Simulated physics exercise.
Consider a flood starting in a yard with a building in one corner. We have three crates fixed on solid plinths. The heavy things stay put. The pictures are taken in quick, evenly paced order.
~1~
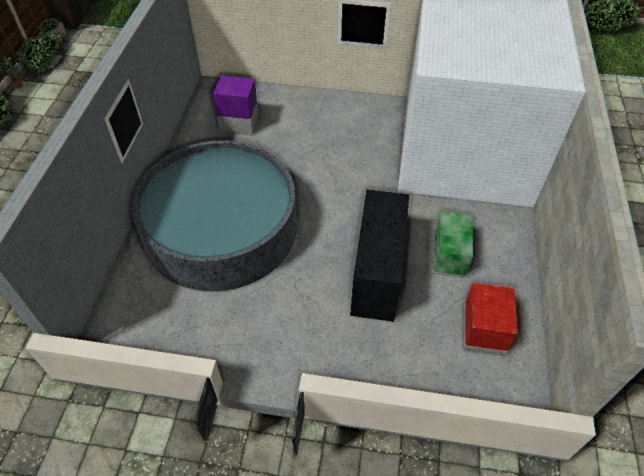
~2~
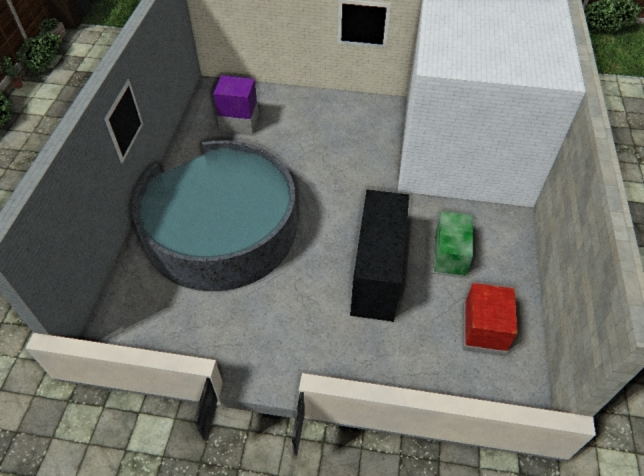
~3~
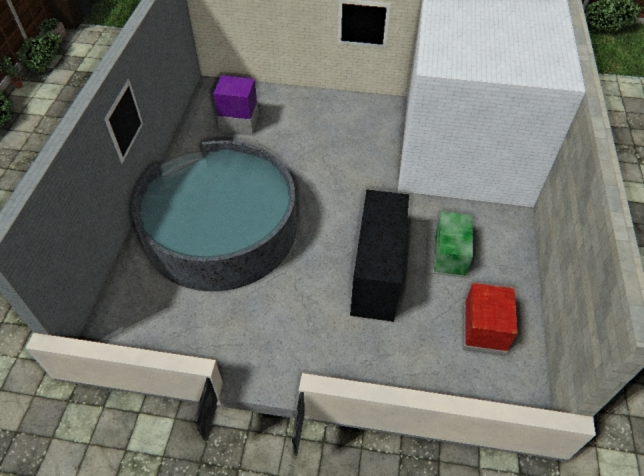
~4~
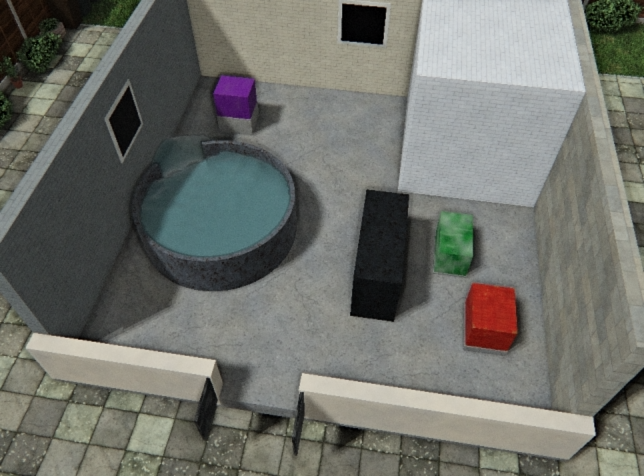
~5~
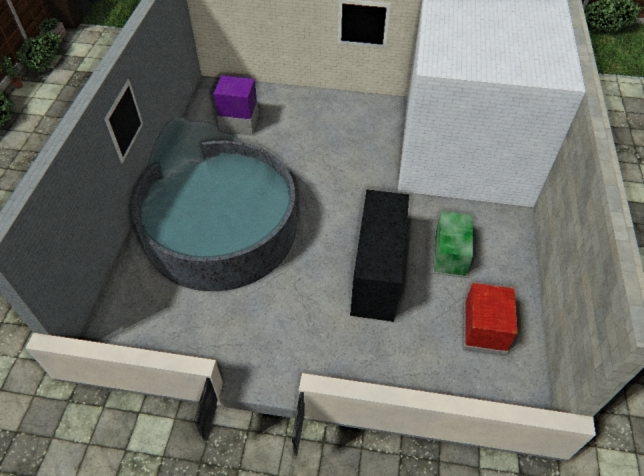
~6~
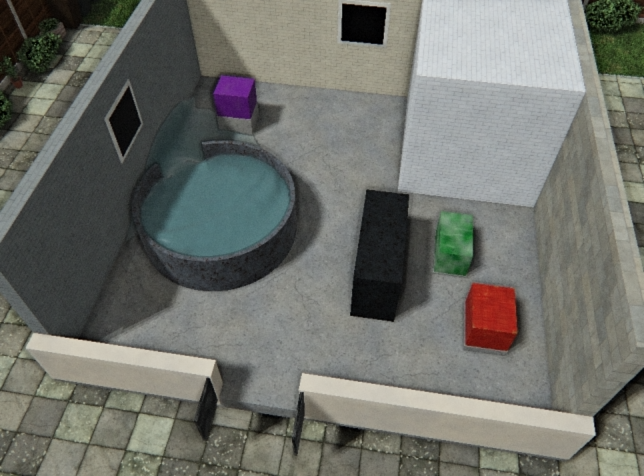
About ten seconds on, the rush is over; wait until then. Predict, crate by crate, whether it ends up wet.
The purple crate ends up dry; the red crate ends up dry; the green crate ends up wet.
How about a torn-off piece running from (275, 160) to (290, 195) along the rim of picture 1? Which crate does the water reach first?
It's the crate marked green.
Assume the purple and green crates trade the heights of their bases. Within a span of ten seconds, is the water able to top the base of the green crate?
Looks like the green crate comes through fine.
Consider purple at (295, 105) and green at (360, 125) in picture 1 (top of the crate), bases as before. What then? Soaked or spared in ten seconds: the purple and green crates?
Looking at both, the purple crate is left untouched, and the green crate gets submerged.
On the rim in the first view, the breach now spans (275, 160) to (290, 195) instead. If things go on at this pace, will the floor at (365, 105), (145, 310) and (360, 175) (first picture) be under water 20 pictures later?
In order: Swamped, spared, swamped.
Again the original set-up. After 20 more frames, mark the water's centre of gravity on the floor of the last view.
I'd place it roughly at (232, 182).
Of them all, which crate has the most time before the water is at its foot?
Coming in last, the one in red.
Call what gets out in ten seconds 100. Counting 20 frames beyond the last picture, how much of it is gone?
Approximately 0 in a hundred, I think.
A moment on, water covers 15 % of the floor; the purple crate water round its plinth, the red crate not reached, the green crate not reached.
Next, water covers 30 % of the floor; the purple crate water round its plinth, the red crate not reached, the green crate not reached.
Then, water covers 50 % of the floor; the purple crate water round its plinth, the red crate not reached, the green crate not reached.
Later, water covers 85 % of the floor; the purple crate water round its plinth, the red crate water round its plinth, the green crate water round its plinth.
In the end, water covers 100 % of the floor; the purple crate stayed above the water, the red crate stayed above the water, the green crate was topped.
